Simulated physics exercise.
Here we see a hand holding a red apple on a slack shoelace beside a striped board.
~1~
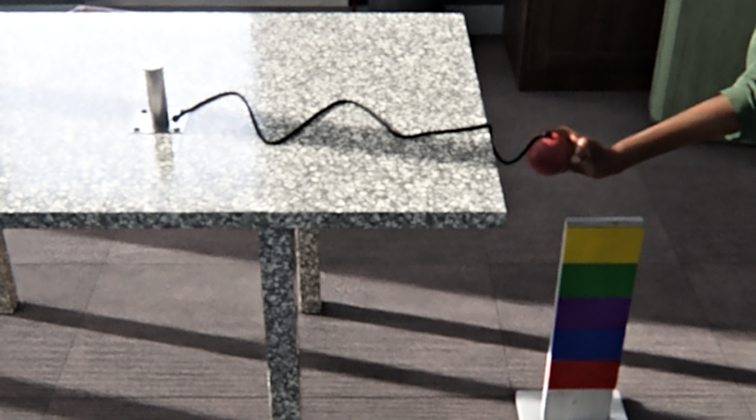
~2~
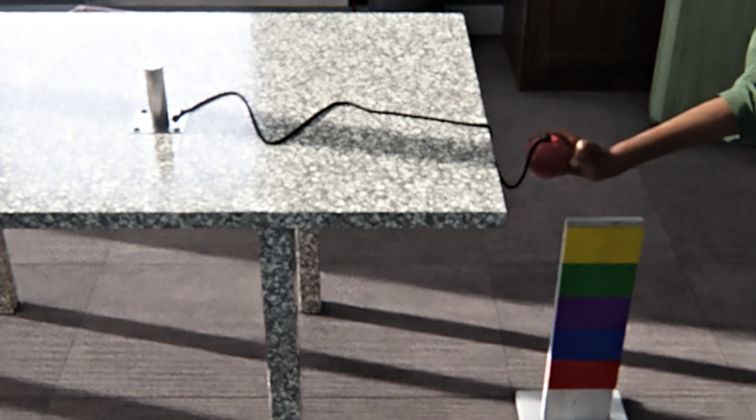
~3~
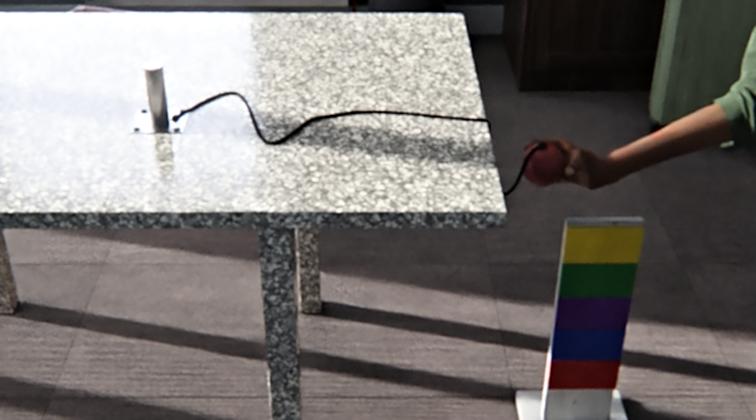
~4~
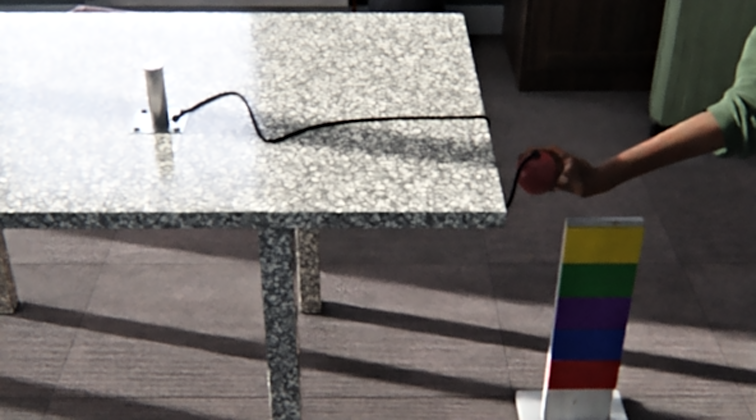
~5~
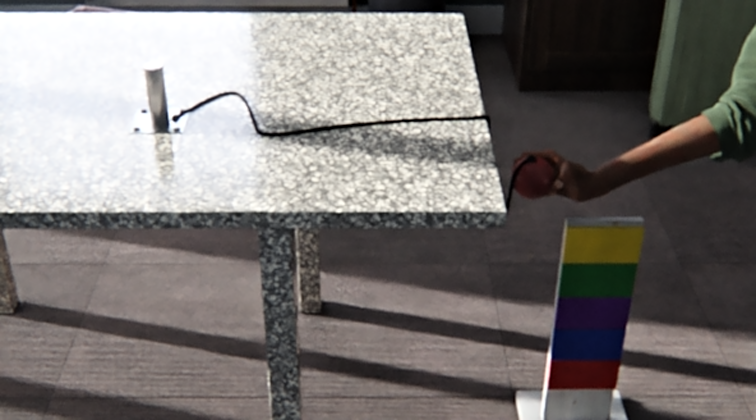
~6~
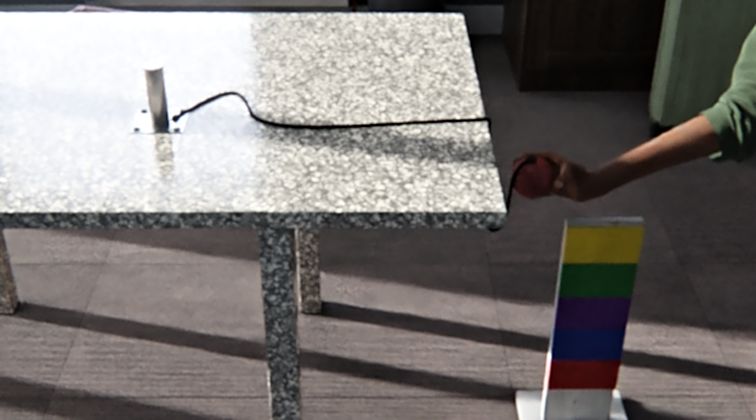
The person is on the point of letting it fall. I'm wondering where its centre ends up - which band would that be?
That would be the red band.
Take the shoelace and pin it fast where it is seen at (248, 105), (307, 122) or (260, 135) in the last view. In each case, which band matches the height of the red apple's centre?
First try blue, second green, third purple.
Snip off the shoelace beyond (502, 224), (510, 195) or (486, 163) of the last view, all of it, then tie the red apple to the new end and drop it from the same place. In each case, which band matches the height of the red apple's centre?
The bands would be purple, blue and yellow, in that order.
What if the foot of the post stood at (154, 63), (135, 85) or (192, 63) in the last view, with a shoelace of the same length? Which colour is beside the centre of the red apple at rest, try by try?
Try one - blue; try two - blue; try three - red.
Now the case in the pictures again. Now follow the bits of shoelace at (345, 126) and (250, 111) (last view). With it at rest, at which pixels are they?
First: (420, 119). Second: (308, 119).
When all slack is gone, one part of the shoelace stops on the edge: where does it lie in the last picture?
Around (412, 123).
Early on, apple near (494, 348); level with blue.
Midway, apple near (451, 375); level with red.
Finally, apple near (467, 378); level with red. At red.
